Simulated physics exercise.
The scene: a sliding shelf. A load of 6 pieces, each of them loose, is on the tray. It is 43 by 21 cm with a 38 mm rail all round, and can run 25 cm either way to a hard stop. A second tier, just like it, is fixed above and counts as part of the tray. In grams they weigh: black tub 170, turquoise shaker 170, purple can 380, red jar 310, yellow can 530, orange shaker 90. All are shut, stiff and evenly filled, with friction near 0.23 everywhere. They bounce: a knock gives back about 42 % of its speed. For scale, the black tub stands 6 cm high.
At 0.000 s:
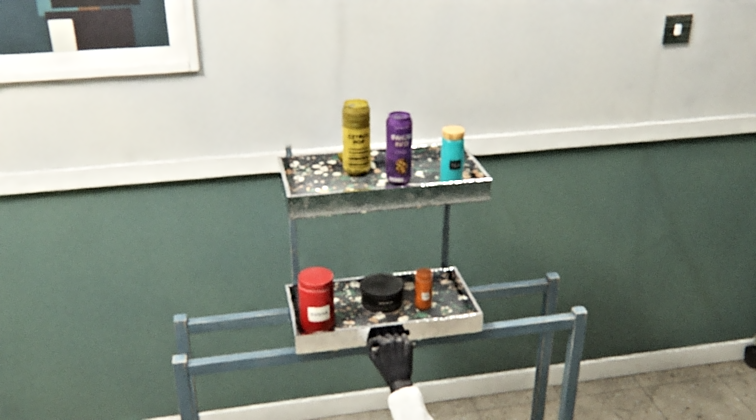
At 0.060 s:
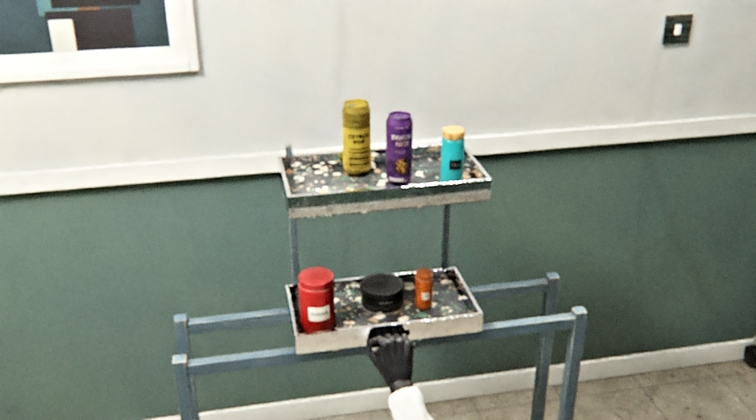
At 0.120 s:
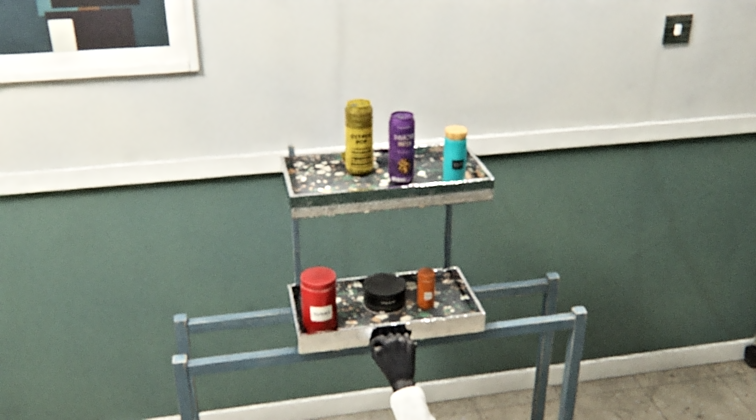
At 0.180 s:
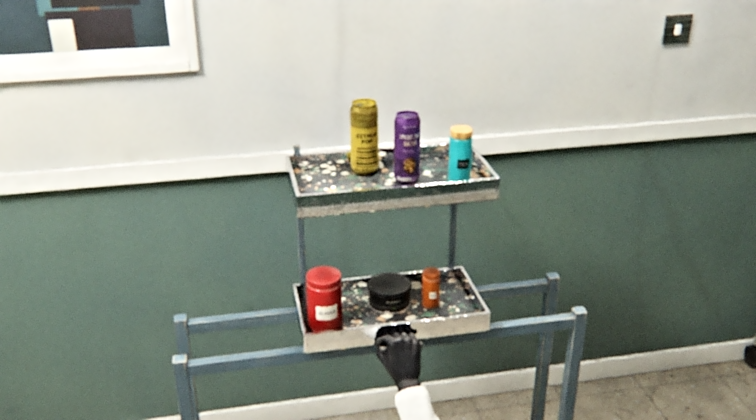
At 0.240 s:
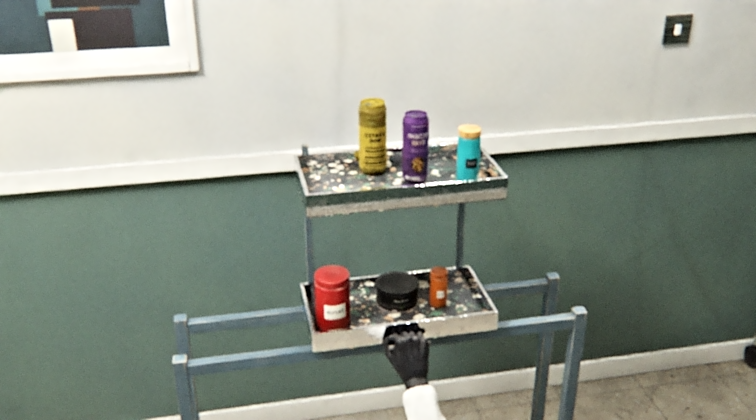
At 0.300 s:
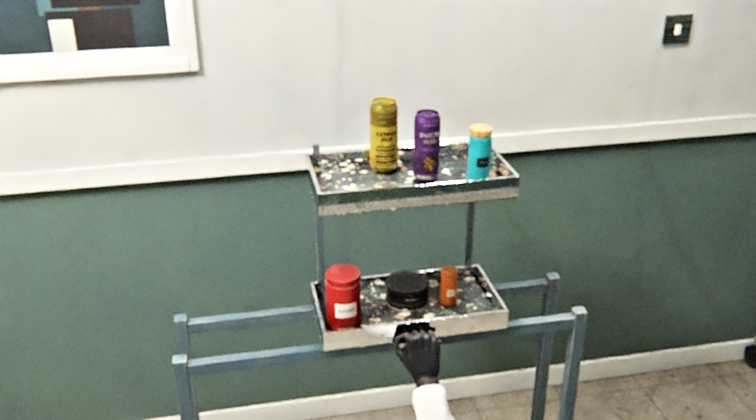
A two-tier sliding shelf on a blue-grey metal frame, gripped at its lower front edge by a black-gloved hand, stands before a white and green wall, seen from slightly above by a still camera. Yellow and purple cans and a turquoise shaker line the upper tray, with a red jar, black tub and orange shaker below. At first nearly motionless, the shelf slides slightly right with the hand, carrying all six containers upright.
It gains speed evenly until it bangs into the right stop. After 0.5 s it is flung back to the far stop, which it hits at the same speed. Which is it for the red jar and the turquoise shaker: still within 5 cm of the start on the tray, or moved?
The red jar holds its spot; the turquoise shaker gets shifted.
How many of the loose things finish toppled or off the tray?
In all, 0.
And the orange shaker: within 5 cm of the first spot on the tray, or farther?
The orange shaker gets shifted.
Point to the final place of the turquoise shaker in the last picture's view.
Around (265, 178).
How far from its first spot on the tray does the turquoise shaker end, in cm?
Some 17 cm.
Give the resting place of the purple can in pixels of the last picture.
At about (262, 157).
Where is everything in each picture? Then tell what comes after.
In the first picture, tray midway; red jar (317, 300); turquoise shaker (452, 156).
In the second picture, tray midway; yellow can (357, 139); orange shaker (424, 289).
In the third picture, tray moved 1 cm right; black tub (384, 294); purple can (402, 149).
In the fourth picture, tray moved 2 cm right; yellow can (365, 138); orange shaker (431, 288).
In the fifth picture, tray moved 4 cm right; black tub (397, 292); purple can (416, 147).
In the sixth picture, tray moved 6 cm right; red jar (343, 297); turquoise shaker (480, 154).
After 0.70 s, tray moved 25 cm right; red jar slid 11 cm near (462, 284); turquoise shaker slid 3 cm near (571, 146); yellow can slid 11 cm.
After 1.10 s, tray moved 25 cm right; red jar slid 18 cm near (492, 281); turquoise shaker slid 4 cm near (569, 153); yellow can slid 18 cm.
After 2.20 s, tray moved 25 cm left; red jar slid 11 cm near (256, 307); turquoise shaker slid 7 cm near (317, 173); yellow can slid 11 cm.
After 2.30 s, tray moved 25 cm left; turquoise shaker slid 12 cm near (289, 176); red jar slid 5 cm near (231, 310); orange shaker slid 6 cm.
At rest (2.9 s), not toppled but over 5 cm from the start, black tub, turquoise shaker, purple can and orange shaker; the other 2 in place, give or take 5 cm. Seen from the same camera at the end, red jar near (209, 313), turquoise shaker near (265, 178).
